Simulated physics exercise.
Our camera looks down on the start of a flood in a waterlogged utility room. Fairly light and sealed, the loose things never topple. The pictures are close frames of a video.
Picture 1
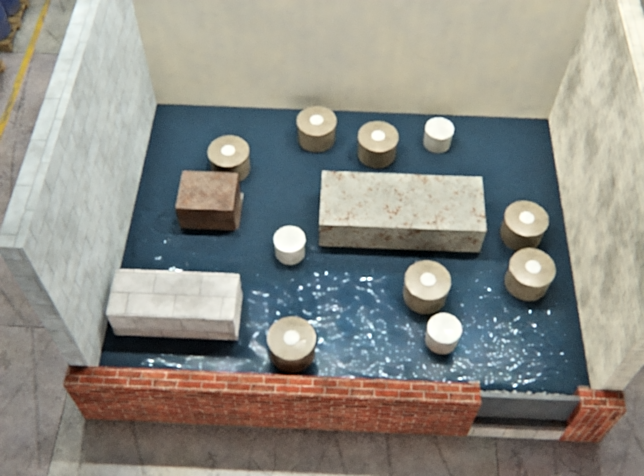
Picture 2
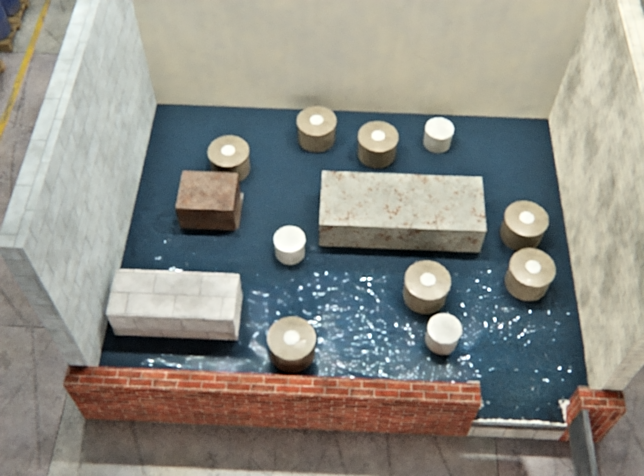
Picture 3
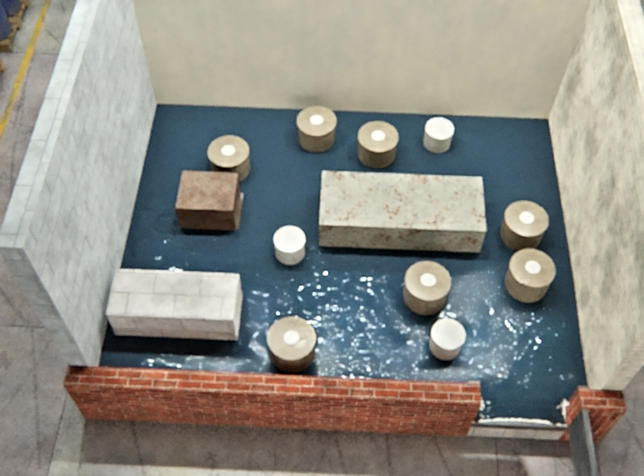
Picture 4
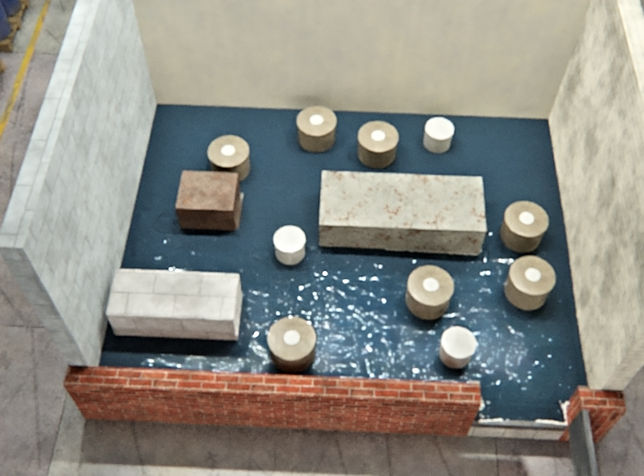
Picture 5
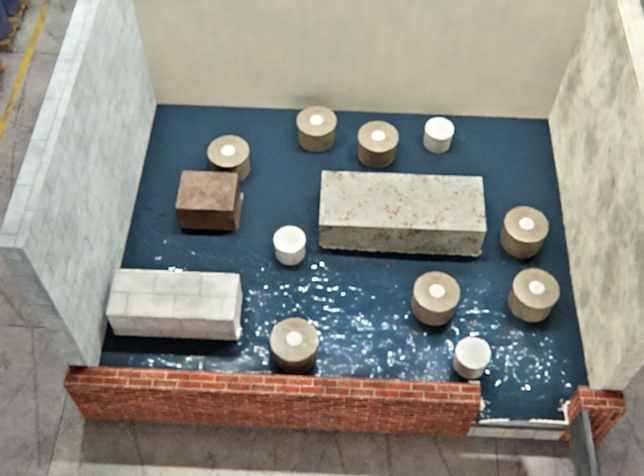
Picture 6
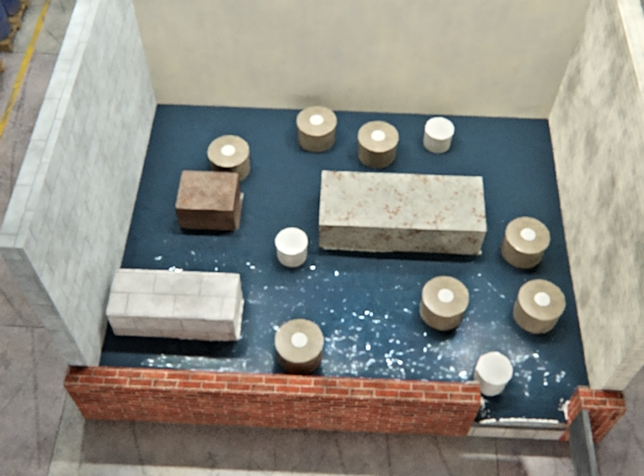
A walled room stood flooded with blue water as a panel opened in its low brick front; a white pail drifted forward and right, then nearby tan tubs shifted slightly, while the blocks stayed put.
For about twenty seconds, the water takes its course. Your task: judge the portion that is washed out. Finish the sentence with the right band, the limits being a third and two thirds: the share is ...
The share is from a third to two thirds.
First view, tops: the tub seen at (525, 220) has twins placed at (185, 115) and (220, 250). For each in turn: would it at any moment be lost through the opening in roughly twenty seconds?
First one does not escape, second one makes it out.
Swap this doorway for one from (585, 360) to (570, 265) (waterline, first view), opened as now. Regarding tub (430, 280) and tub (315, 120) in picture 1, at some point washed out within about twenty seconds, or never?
One by one, that comes to got out, then still there.
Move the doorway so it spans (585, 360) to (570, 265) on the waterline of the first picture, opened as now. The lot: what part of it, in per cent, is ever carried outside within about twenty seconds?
I make it 80 per cent.
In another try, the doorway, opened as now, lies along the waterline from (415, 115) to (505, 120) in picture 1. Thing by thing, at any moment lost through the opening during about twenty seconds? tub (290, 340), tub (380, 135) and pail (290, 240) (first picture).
Taken in turn, the first item is held back, the second is flushed away and the last is flushed away.
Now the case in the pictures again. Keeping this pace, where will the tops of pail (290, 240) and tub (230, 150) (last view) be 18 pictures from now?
(431, 270) and (264, 167), give or take.
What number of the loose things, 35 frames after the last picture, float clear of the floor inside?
5 in all.
A moment on, 1 of 10 are out; 9 afloat.
Next, 4 of 10 are out; 6 afloat.
Later, 5 of 10 are out; 5 afloat.
In the end, 5 of 10 are out; 5 afloat.
